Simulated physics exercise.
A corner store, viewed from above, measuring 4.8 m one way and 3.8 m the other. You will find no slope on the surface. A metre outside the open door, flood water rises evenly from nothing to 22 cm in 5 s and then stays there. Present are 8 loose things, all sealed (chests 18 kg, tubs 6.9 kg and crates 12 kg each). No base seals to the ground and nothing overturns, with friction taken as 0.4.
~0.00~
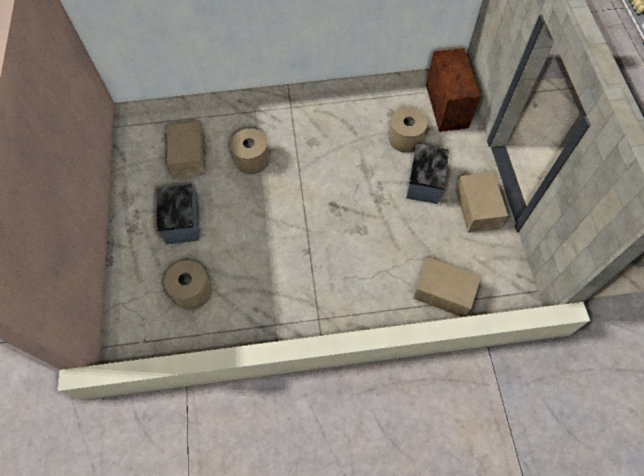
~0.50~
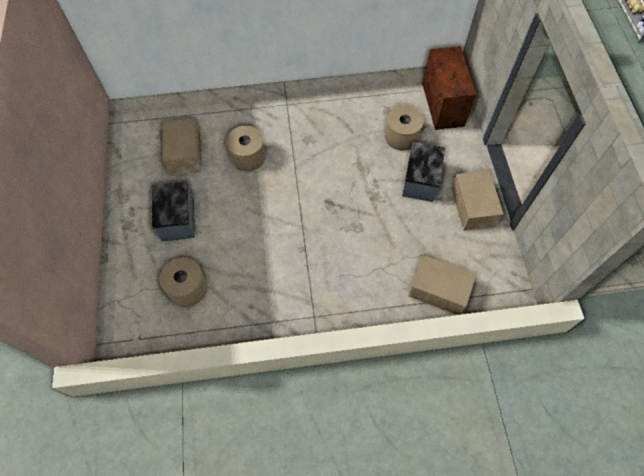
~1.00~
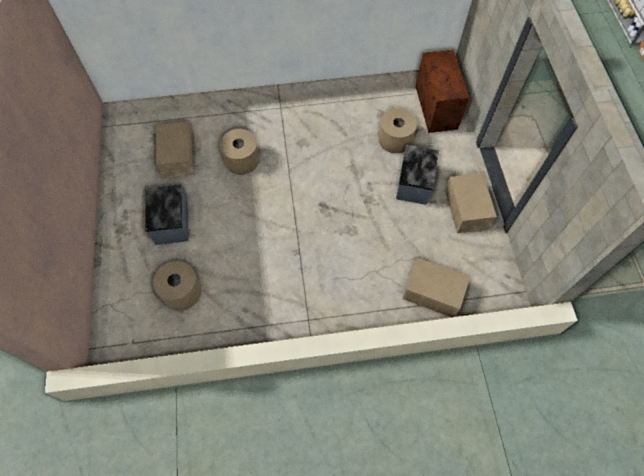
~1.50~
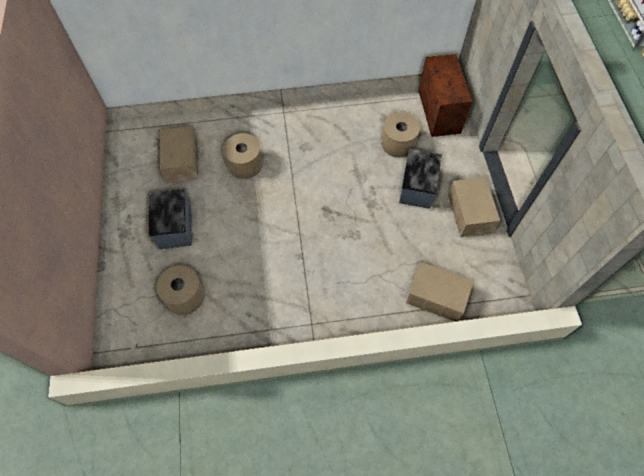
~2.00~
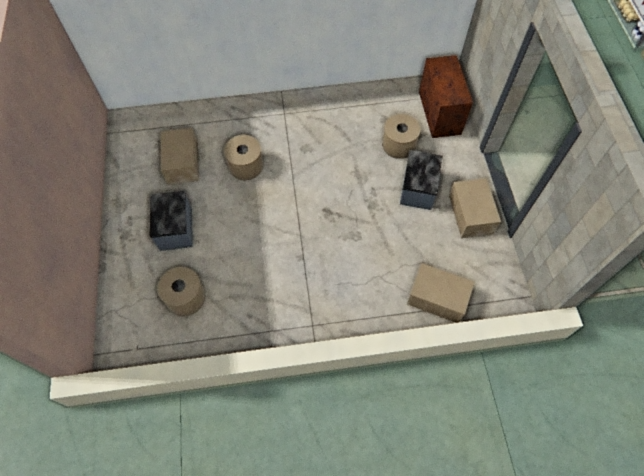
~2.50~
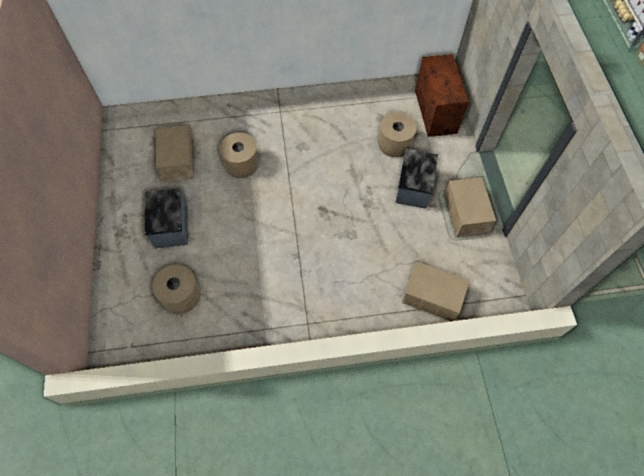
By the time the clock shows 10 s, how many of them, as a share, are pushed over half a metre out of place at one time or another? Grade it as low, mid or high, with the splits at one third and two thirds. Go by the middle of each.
Grade: Mid, one to two thirds.
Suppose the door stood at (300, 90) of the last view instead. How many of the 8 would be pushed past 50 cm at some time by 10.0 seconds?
You'd get 4 in that case.
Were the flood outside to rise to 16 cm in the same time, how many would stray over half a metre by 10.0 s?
I count 3 of them in that case.
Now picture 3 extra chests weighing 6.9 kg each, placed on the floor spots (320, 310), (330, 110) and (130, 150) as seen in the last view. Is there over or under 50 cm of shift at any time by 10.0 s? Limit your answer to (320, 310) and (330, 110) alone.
Taking them in order, the first is beyond that distance and the second is beyond that distance.
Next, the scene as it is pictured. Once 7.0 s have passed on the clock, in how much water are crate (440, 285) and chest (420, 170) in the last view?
Some 3 cm at the first, some 4 cm at the second.
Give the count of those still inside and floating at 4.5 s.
By my count, 0.
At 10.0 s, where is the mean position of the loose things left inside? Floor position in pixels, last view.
Near (203, 229).
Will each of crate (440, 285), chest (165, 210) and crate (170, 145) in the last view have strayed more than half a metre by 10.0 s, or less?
In turn: Below the mark, below the mark, below the mark.
After 3.5 s 0 of 8 are over 50 cm from their spots; 0 afloat.
After 4.5 s 1 of 8 are over 50 cm from their spots; 0 afloat.
After 7.0 s 3 of 8 are over 50 cm from their spots; 1 afloat.
After 10.0 s 4 of 8 are over 50 cm from their spots, and 4 have been at some point; 5 afloat.
